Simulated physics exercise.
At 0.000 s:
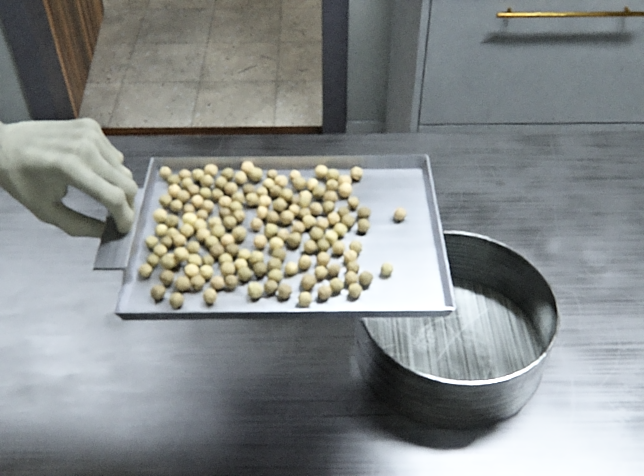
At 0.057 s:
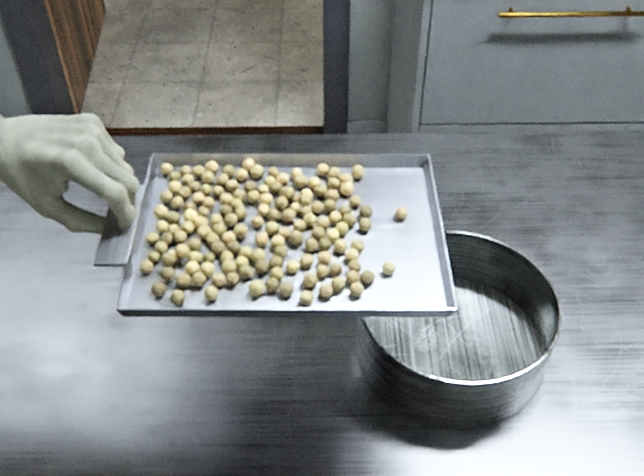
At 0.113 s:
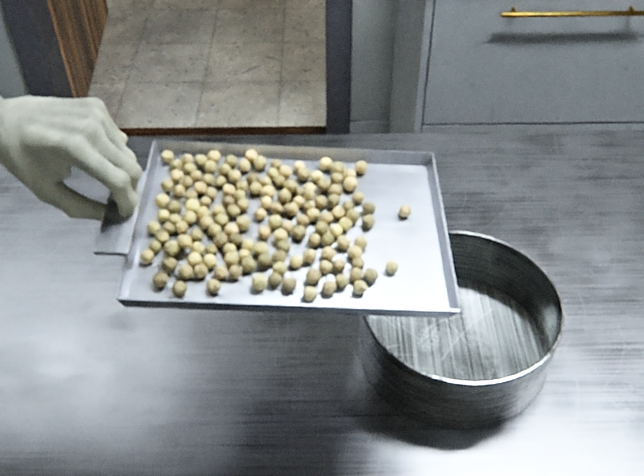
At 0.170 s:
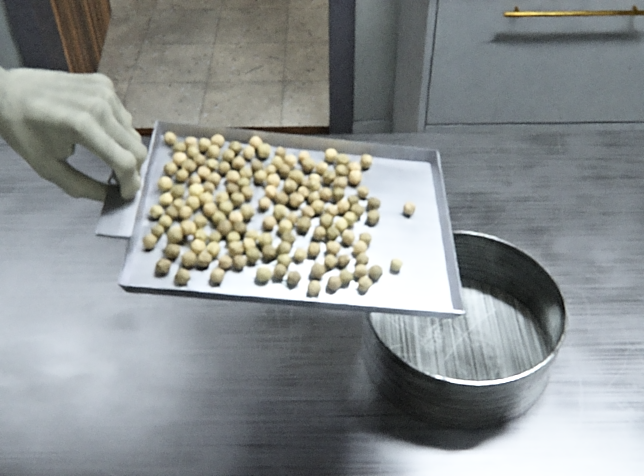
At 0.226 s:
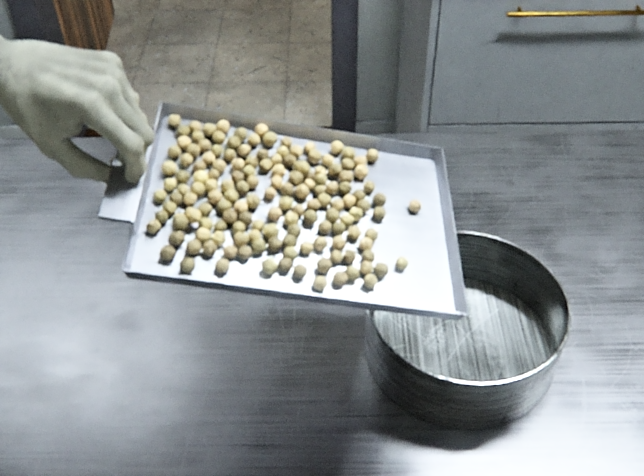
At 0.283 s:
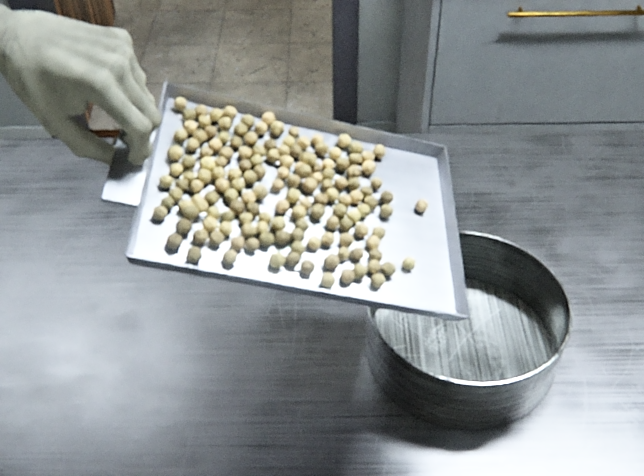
On a grey countertop, beside a round metal pot, a hand at the left holds a flat rimmed tray scattered with small round tan nuts. The hand raises the left end, slowly at first and then faster, tilting the tray down toward the right while the nuts stay spread across it.
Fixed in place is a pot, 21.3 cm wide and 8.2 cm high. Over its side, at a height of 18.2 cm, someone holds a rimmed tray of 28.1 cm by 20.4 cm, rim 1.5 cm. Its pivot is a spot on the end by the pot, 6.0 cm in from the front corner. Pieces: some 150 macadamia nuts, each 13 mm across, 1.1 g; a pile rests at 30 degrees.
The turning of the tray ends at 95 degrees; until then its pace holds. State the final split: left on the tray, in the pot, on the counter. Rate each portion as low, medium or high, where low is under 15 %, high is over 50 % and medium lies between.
Tray low, pot high, counter medium.
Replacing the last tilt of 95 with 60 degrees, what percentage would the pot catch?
In that case it comes to about 35 in a hundred.
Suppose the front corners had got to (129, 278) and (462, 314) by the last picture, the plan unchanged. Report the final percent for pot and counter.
Pot 35; counter 65.
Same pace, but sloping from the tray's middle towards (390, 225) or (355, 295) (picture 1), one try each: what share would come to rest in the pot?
That would be close to 90 per cent and then close to 25 per cent.
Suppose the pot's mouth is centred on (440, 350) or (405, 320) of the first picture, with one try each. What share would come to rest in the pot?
About 95 and 60 per cent.
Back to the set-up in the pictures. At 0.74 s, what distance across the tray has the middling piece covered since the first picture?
Displacement on the tray: Roughly 16 cm.
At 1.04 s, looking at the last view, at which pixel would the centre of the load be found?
(485, 299) or thereabouts.
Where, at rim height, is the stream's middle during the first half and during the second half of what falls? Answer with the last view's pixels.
First half close to (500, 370), second half close to (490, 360).
Then, at 0.74 s, tilt 55 degrees; the tray holds 85 %, the pot 0 %.
After 1.04 s, tilt 79 degrees; the tray holds 50 %, the pot 25 %.
After 1.44 s, tilt 95 degrees; the tray holds 0 %, the pot 65 %.
At rest (2.5 s), tray 0 %, pot 65 %, counter 35 %.
